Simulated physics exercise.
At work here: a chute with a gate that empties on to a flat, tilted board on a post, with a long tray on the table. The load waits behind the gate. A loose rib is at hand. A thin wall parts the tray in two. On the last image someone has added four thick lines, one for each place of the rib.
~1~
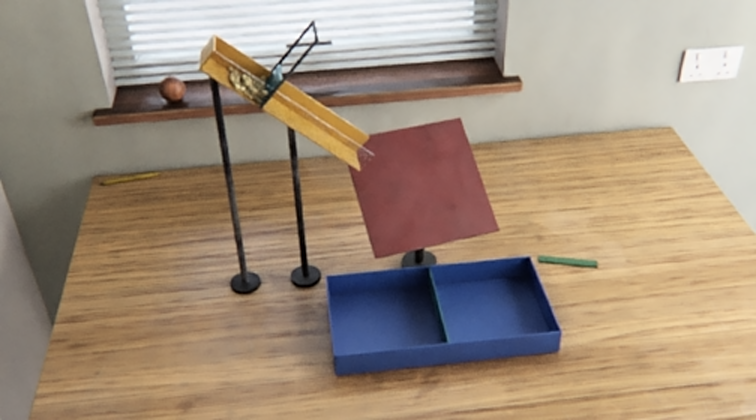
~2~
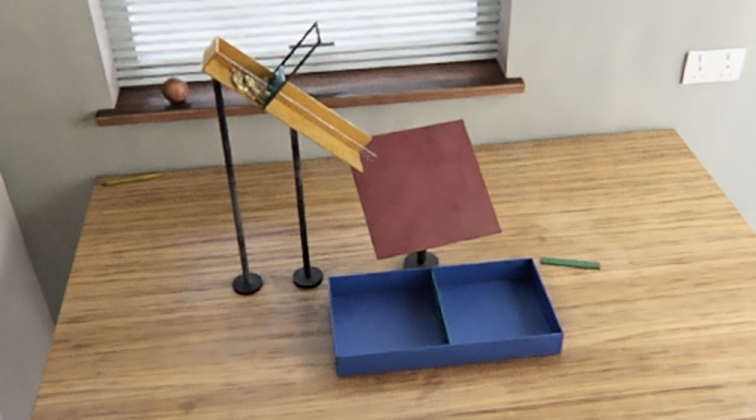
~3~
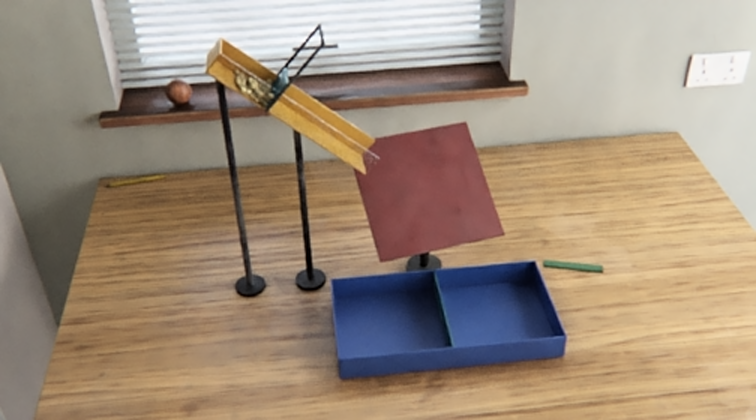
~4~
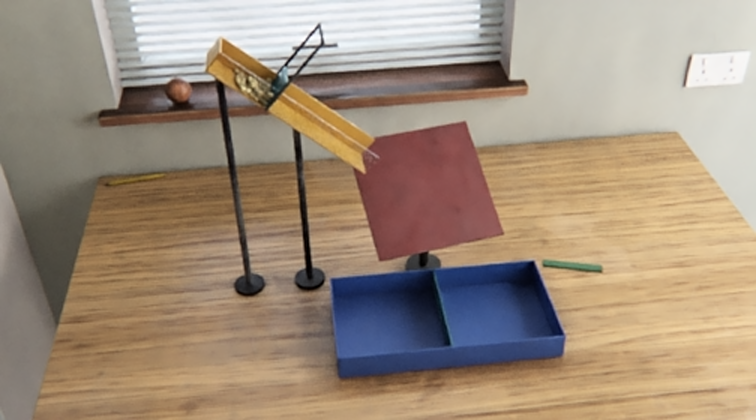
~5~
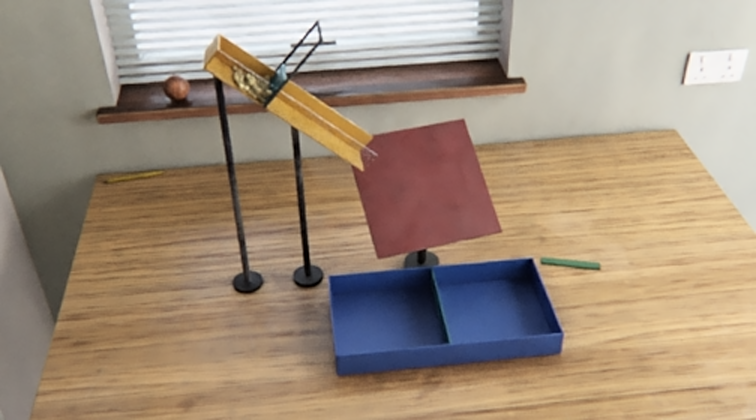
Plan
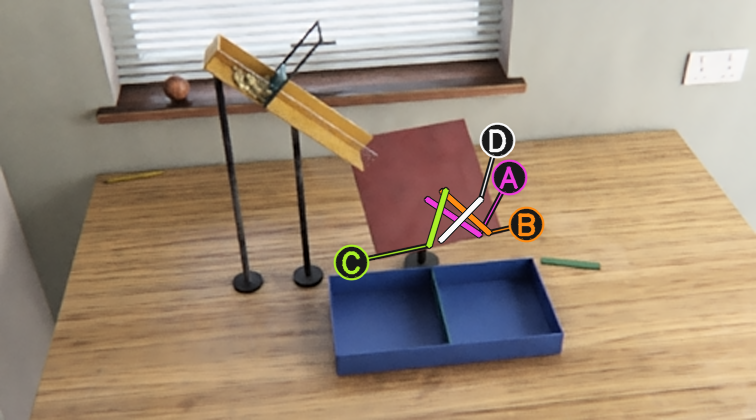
The clip opens on a yellow chute on two black posts, its load held behind a gate, sloping down toward a tilted dark red board above a divided blue tray on a wooden table. The view shifts very slightly and drifts back, while the objects themselves stay still.
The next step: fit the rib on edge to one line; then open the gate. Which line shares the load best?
I would pick line D.
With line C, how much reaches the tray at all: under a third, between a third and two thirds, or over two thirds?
Over two thirds.
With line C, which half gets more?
More lands on the left.
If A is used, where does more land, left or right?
The right half.
On the marked copy, line A from (427, 199) to (479, 234); line B from (442, 191) to (488, 232); line C from (445, 190) to (429, 245); line D from (480, 199) to (441, 240).
For line A, of what is caught, a small share in the left half, all but a few in the right.
For line B, of what is caught, only a few in the left half, all but a few in the right.
For line C, of what is caught, all but a few in the left half, a small share in the right.
For line D, of what is caught, close to half in the left half, close to half in the right.
